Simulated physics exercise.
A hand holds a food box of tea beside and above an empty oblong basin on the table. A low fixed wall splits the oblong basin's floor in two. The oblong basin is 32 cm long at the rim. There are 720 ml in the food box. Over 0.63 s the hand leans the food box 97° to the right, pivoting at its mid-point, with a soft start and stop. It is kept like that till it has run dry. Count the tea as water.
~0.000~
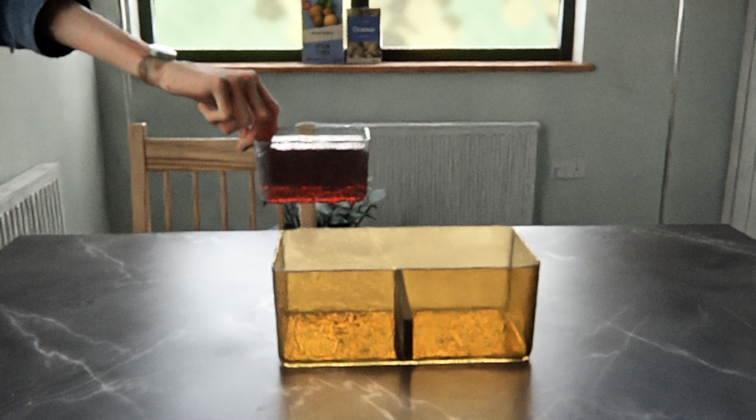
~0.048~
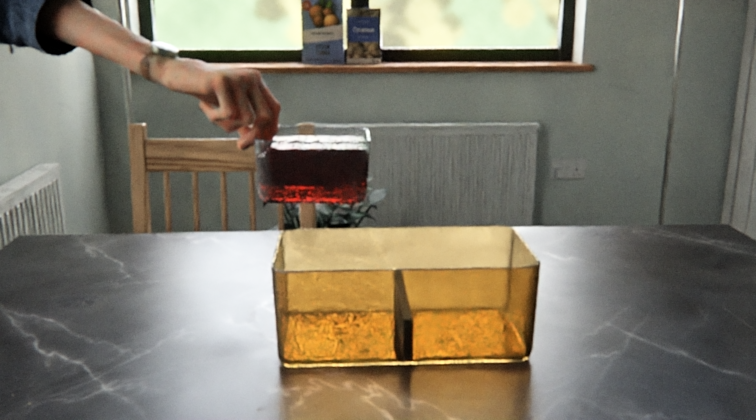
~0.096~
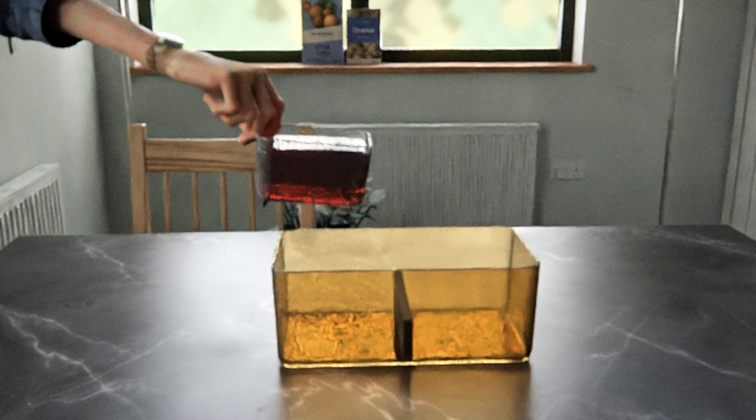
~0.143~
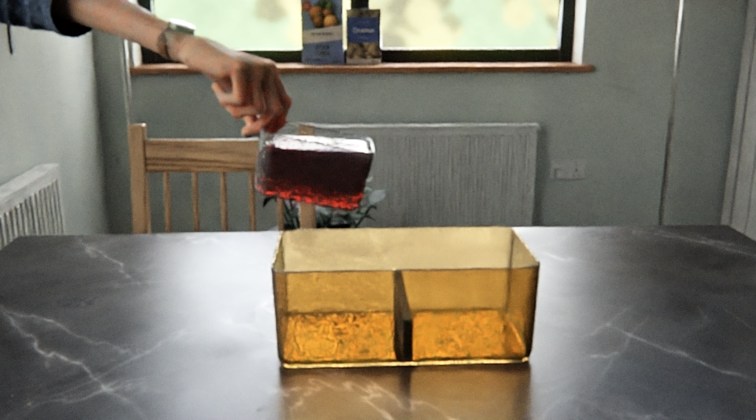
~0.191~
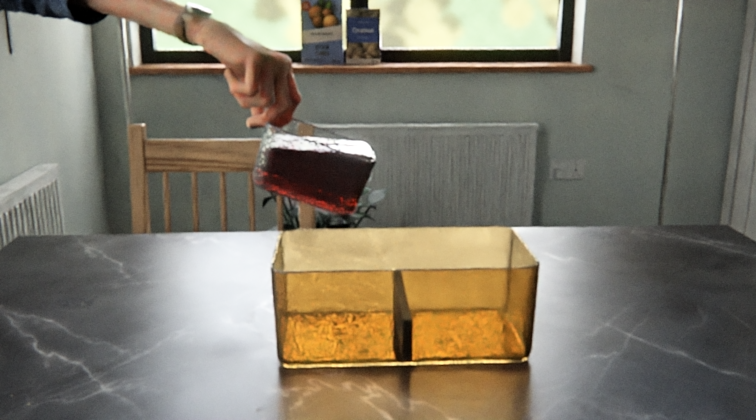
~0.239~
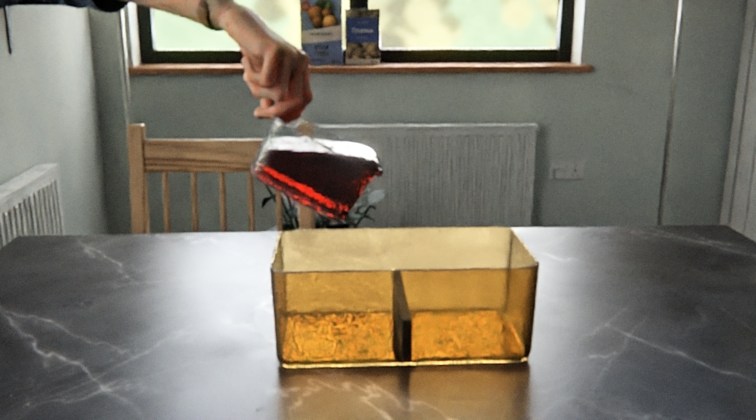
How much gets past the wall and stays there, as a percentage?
Roughly 69 per cent is past the wall.
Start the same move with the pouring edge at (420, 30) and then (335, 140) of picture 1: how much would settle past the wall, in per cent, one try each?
First 90, then 10 per cent.
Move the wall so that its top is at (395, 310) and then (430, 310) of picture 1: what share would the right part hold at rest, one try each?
In turn about 75 and 30 per cent.
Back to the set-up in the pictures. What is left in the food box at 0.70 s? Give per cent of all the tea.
Some 7 per cent.
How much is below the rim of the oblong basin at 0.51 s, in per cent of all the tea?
Some 40 per cent.
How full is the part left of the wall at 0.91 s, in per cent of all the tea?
Near 28 in a hundred.
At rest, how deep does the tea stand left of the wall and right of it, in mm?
Left about 10 mm, right about 22 mm.
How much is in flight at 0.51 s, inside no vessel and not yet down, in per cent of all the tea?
About 34 per cent.
After 0.51 s the tilt is 88° and 28 per cent is still to pour, 3 is left of the wall and 37 right of it.
After 0.70 s the tilt is 97° and 7 per cent is still to pour, 20 is left of the wall and 69 right of it.
After 0.91 s the tilt is 97° and 2 per cent is still to pour, 28 is left of the wall and 68 right of it.
After 1.13 s the tilt is 97° and 0 per cent is still to pour, 31 is left of the wall and 68 right of it.
In the end 31 per cent lies left of the wall, 69 right of it and 1 outside.
